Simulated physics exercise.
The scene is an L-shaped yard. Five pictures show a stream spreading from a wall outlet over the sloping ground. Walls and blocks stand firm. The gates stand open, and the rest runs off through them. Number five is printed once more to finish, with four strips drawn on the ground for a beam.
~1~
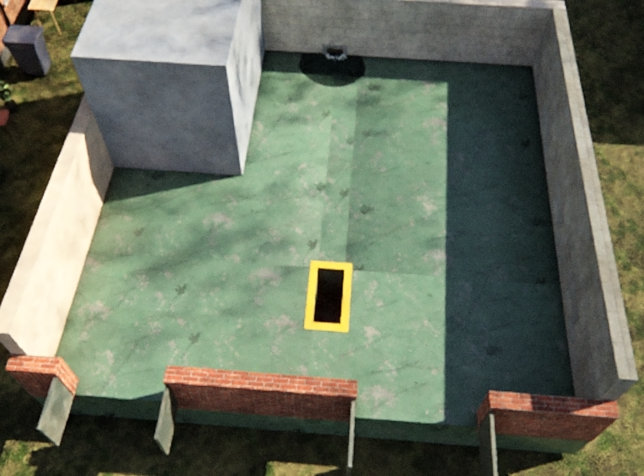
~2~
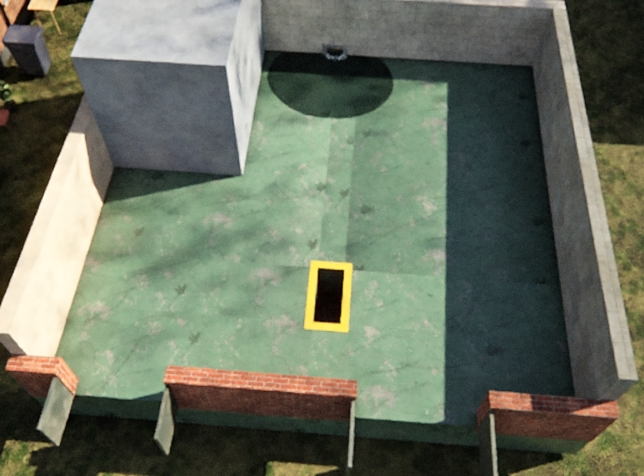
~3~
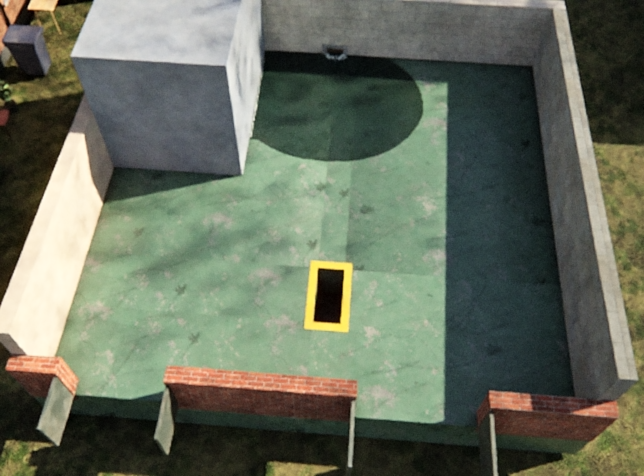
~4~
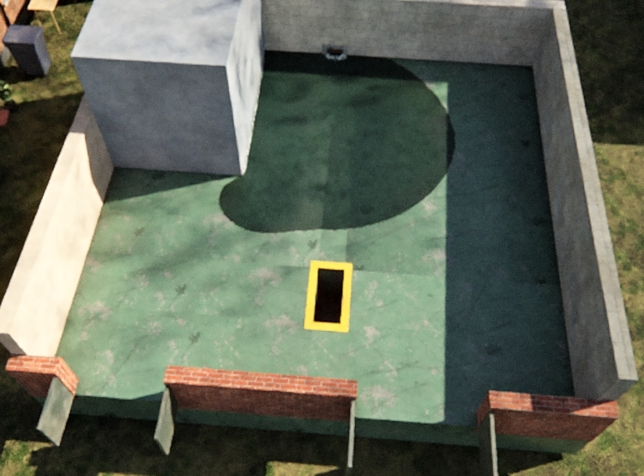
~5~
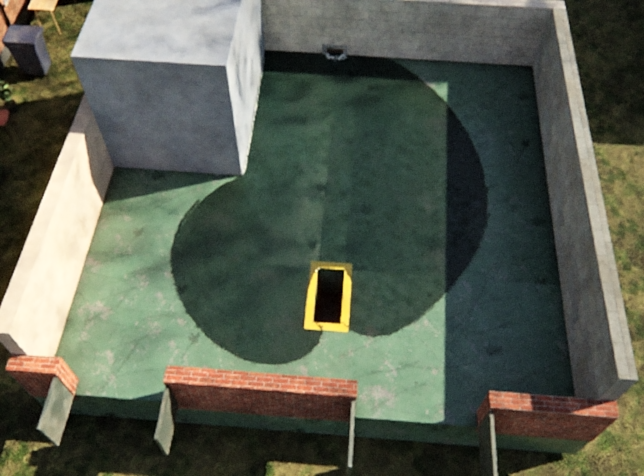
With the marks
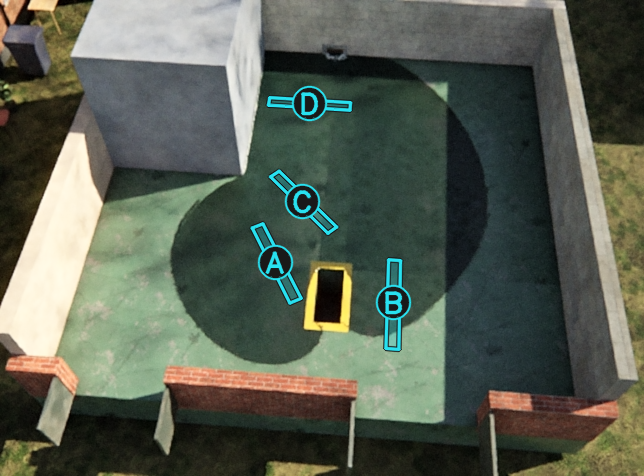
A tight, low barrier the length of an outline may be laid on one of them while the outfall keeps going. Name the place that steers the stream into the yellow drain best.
It is A.
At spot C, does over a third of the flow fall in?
No.
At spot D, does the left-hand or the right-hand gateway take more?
The right one.
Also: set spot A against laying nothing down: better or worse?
Spot A is better.
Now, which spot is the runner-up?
B it is.
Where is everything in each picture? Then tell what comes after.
The first picture shows outfall at (335, 50); yellow drain at (329, 295); open gate at (416, 406); open gate at (128, 384); 2 % of the ground under water, visible out to (355, 78); yellow drain still dry.
In the second picture, 7 % of the ground under water, visible out to (297, 108); yellow drain still dry.
In the third picture, 15 % of the ground under water, visible out to (326, 158); yellow drain still dry.
In the fourth picture, 27 % of the ground under water, visible out to (250, 223); yellow drain still dry.
In the fifth picture, 46 % of the ground under water, visible out to (260, 351); yellow drain taking water.
In cyan, A from (257, 225) to (295, 300); B from (392, 348) to (394, 260); C from (274, 173) to (332, 230); D from (269, 101) to (350, 106).
With A, about 46 % of the stream goes into the yellow drain, about 53 % out by the gates.
With B, about 28 % of the stream goes into the yellow drain, about 71 % out by the gates.
With C, about 15 % of the stream goes into the yellow drain, about 84 % out by the gates.
With D, about 16 % of the stream goes into the yellow drain, about 83 % out by the gates.
